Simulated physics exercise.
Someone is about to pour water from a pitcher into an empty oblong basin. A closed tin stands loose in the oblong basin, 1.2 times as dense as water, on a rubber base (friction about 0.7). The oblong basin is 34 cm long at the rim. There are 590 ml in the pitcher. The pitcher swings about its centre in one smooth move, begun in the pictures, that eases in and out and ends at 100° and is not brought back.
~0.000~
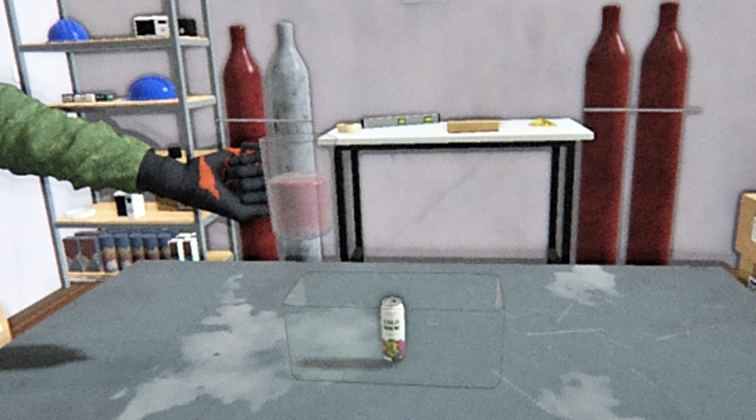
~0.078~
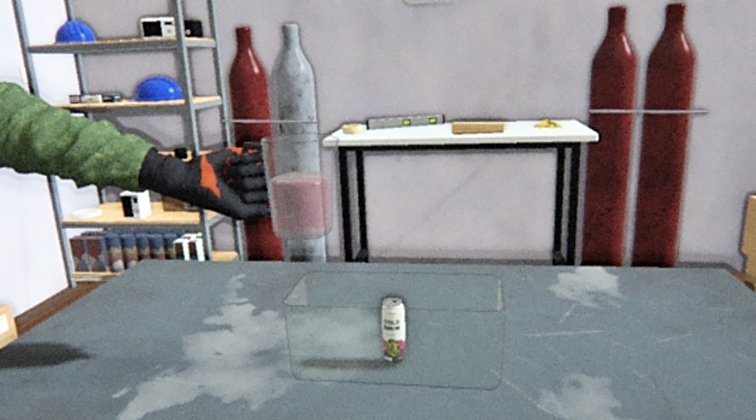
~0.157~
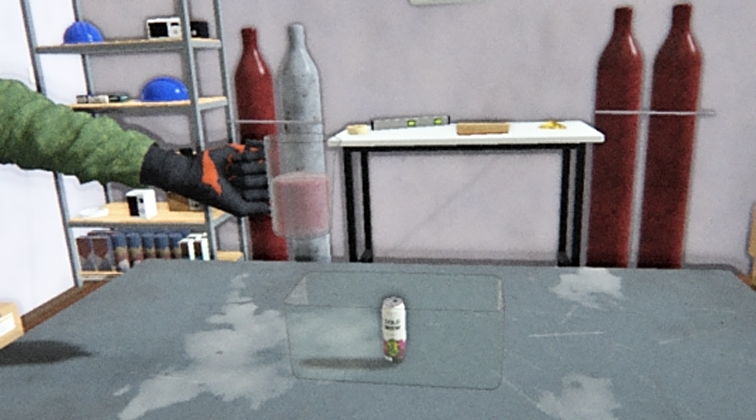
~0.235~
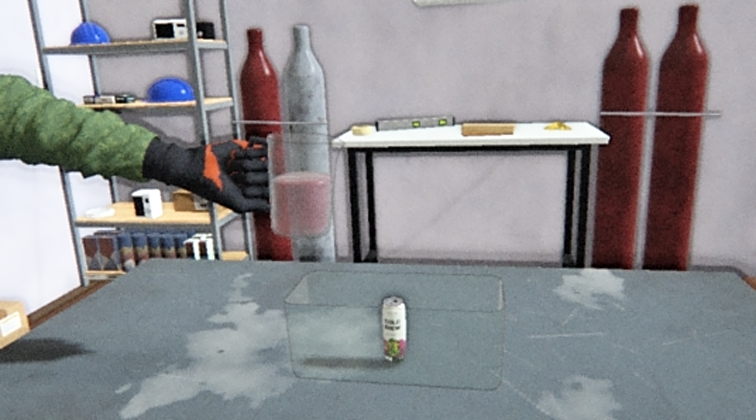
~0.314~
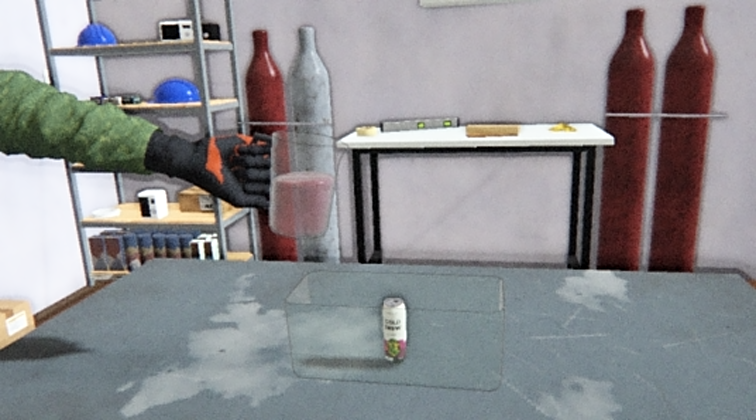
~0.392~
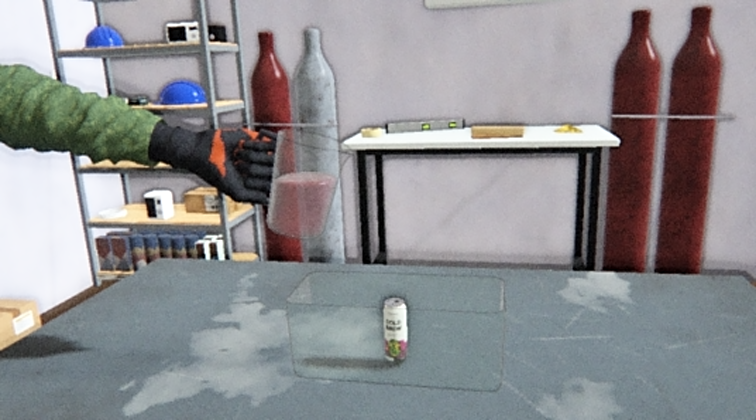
In a workshop with pale walls, the view looks across a worn grey table from slightly above. A clear basin holding a small white can sits at the centre, with a green-sleeved arm in a black-and-orange glove holding a clear pitcher of pinkish liquid at left, before shelves, a white-topped bench and tall cylinders. The pitcher gradually tilts rightward while the camera drifts gently, shifting the background right.
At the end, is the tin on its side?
The tin remains upright.
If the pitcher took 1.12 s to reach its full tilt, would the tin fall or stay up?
The tin remains upright.
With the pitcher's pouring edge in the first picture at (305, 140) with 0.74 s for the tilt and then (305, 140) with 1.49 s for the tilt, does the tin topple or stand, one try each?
First it topples; then it falls.
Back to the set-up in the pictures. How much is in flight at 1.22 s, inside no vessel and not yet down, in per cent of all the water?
Some 24 per cent.
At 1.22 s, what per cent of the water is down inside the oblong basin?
Near 22 in a hundred.
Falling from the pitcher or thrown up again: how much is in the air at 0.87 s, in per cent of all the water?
About 2 per cent.
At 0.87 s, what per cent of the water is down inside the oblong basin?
Some 0 per cent.
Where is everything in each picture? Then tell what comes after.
In the first picture, tilt 0°; pouring edge (338, 138); surface from (271, 177) to (330, 177); the oblong basin's rim runs from (293, 288) to (502, 292); the tin's top is at (392, 305).
In the second picture, tilt 1°; pouring edge (339, 139); surface from (273, 178) to (331, 177).
In the third picture, tilt 3°; pouring edge (341, 140); surface from (273, 177) to (332, 177).
In the fourth picture, tilt 6°; pouring edge (345, 143); surface from (275, 177) to (333, 177).
In the fifth picture, tilt 11°; pouring edge (349, 147); surface from (276, 177) to (335, 177).
In the sixth picture, tilt 16°; pouring edge (353, 152); surface from (278, 178) to (337, 178).
By 0.87 s the tilt is 63° and 98 per cent is still to pour; the tin stands where it began.
By 1.22 s the tilt is 92° and 54 per cent is still to pour; the tin stands where it began.
By 1.59 s the tilt is 100° and 8 per cent is still to pour; the tin stands where it began.
By 1.99 s the tilt is 100° and 0 per cent is still to pour; the tin stands where it began.
At rest the tin stands where it began.
